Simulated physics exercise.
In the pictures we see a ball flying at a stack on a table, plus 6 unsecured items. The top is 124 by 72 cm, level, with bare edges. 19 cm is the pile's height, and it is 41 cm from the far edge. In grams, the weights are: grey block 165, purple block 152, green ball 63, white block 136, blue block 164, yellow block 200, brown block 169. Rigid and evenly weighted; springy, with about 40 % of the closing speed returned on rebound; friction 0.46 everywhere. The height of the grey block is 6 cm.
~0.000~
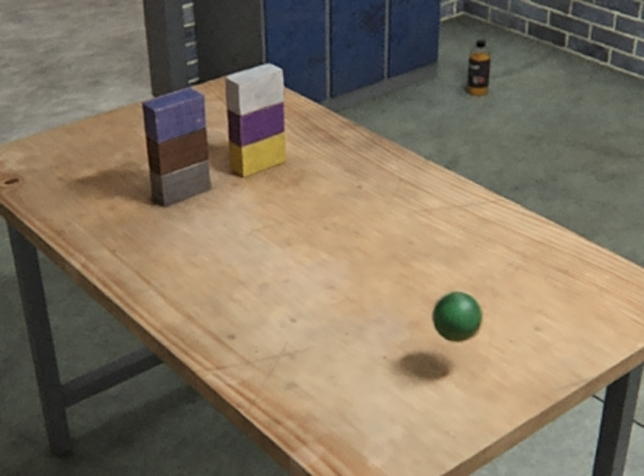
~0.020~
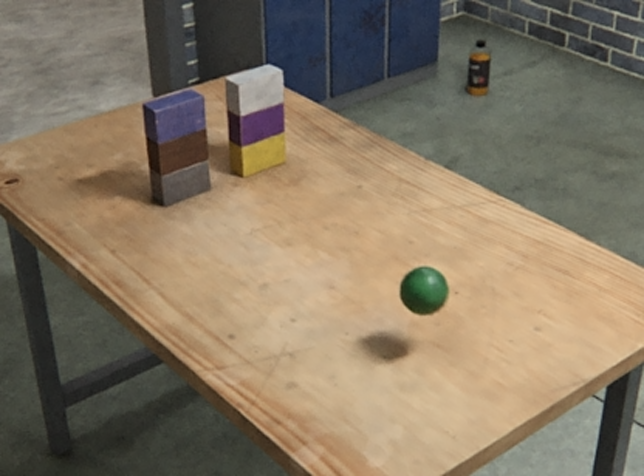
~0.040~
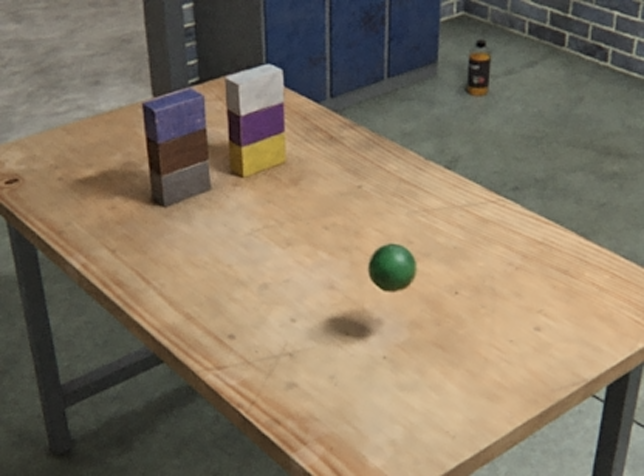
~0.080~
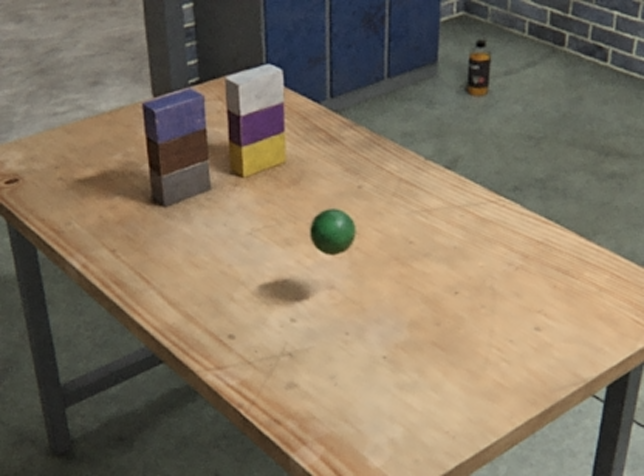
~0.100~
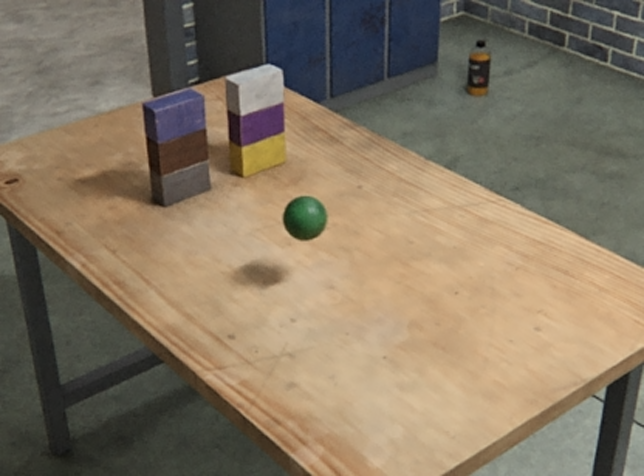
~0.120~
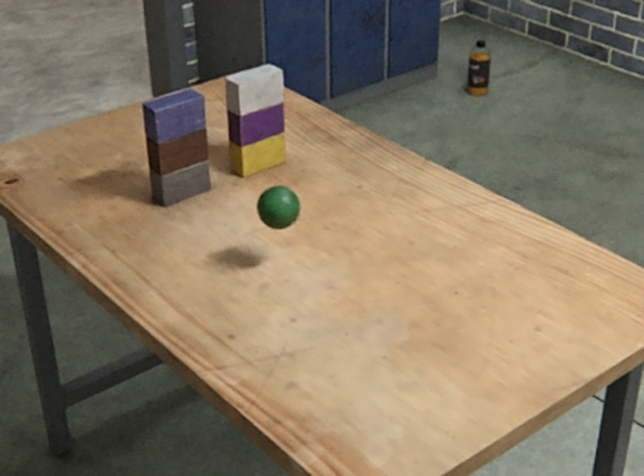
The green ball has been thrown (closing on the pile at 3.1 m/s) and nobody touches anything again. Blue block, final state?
Toppled.
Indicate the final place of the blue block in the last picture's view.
Near (115, 265).
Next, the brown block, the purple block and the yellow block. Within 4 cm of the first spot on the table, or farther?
Note: Brown block departs its position. Purple block is left in place. Yellow block is left in place.
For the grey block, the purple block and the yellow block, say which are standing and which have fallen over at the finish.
Outcome noted - the grey block survives without falling, the purple block survives without falling, the yellow block survives without falling.
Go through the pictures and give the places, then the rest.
Gap 63 cm; green ball (457, 317); blue block (175, 115), in the first picture.
Gap 56 cm; green ball (424, 291); white block (255, 90), in the second picture.
Gap 50 cm; green ball (393, 268); brown block (178, 148), in the third picture.
Gap 37 cm; green ball (333, 232); purple block (256, 121), in the fourth picture.
Gap 31 cm; green ball (306, 219); yellow block (258, 151), in the fifth picture.
Gap 25 cm; green ball (279, 208); blue block (175, 116), in the sixth picture.
After 0.52 s, green ball near (174, 201); blue block on its side near (168, 170); brown block 69° off upright; grey block moved 4 cm.
After 0.72 s, green ball near (156, 210); blue block on its side near (149, 215); brown block on its side; grey block moved 5 cm.
In the end (1.8 s), toppled on the table, blue block and brown block; not toppled but over 4 cm from the start, grey block; the other 3 under 4 cm from the start. At the end, from the last picture's camera, blue block near (115, 265).
